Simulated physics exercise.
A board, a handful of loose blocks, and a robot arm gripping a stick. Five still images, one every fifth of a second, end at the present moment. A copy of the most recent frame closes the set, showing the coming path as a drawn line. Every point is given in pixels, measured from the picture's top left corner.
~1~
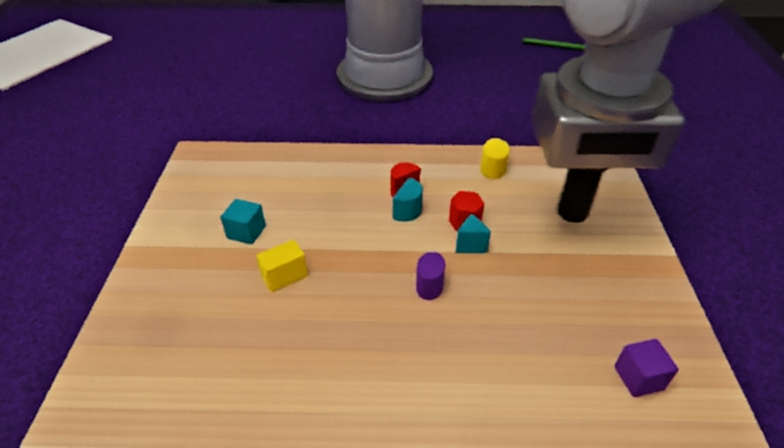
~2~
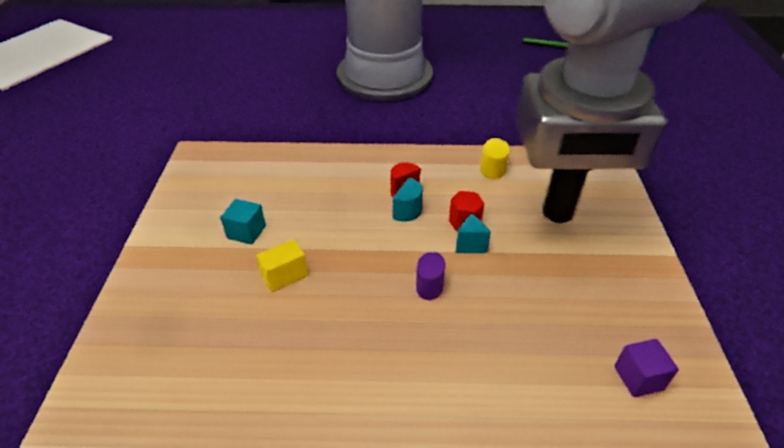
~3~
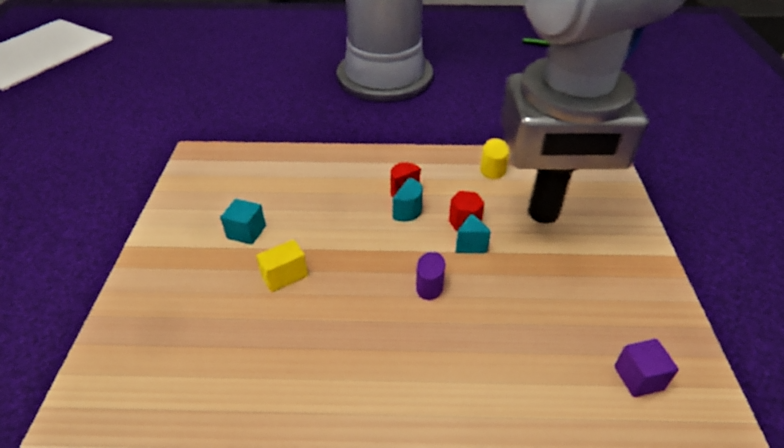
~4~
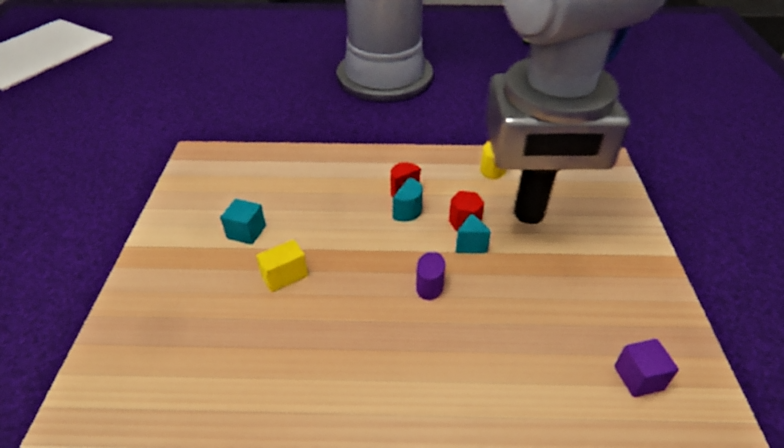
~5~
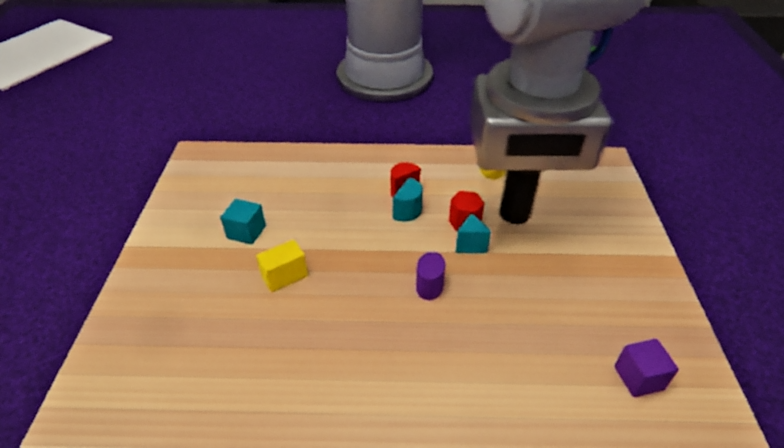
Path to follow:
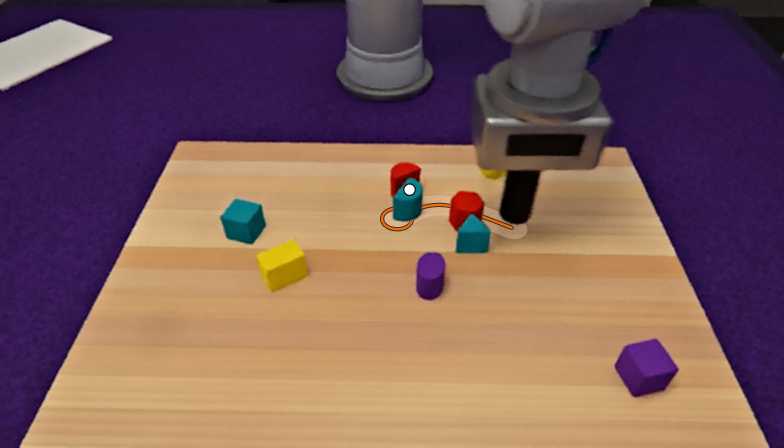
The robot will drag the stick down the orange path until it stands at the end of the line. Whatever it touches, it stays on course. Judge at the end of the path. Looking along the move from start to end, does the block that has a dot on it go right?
That would be a no.
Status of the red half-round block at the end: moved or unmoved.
That block remains where it is.
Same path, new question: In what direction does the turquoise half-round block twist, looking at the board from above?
From above, the turquoise half-round block will be seen to turn clockwise.
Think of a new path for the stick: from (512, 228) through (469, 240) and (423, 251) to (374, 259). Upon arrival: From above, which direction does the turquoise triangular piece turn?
Twists anticlockwise.
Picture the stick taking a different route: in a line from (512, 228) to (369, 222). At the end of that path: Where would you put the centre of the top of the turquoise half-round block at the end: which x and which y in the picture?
It ends at (360, 166).
Drawn move, from (512, 228) via (473, 213) and (433, 205), ending at (397, 219); the dot is on the turquoise half-round block.
The first path, step by step. One third of the way, stick (474, 200); red hexagonal block (445, 198), turned 35° anticlockwise.
Two thirds of the way, stick (433, 193); turquoise half-round block (398, 190), turned 30° clockwise; red hexagonal block (422, 202), turned 105° anticlockwise.
At the end, stick (397, 206); red half-round block still; turquoise half-round block (365, 199), turned 45° clockwise; red hexagonal block (410, 217), turned 155° anticlockwise.
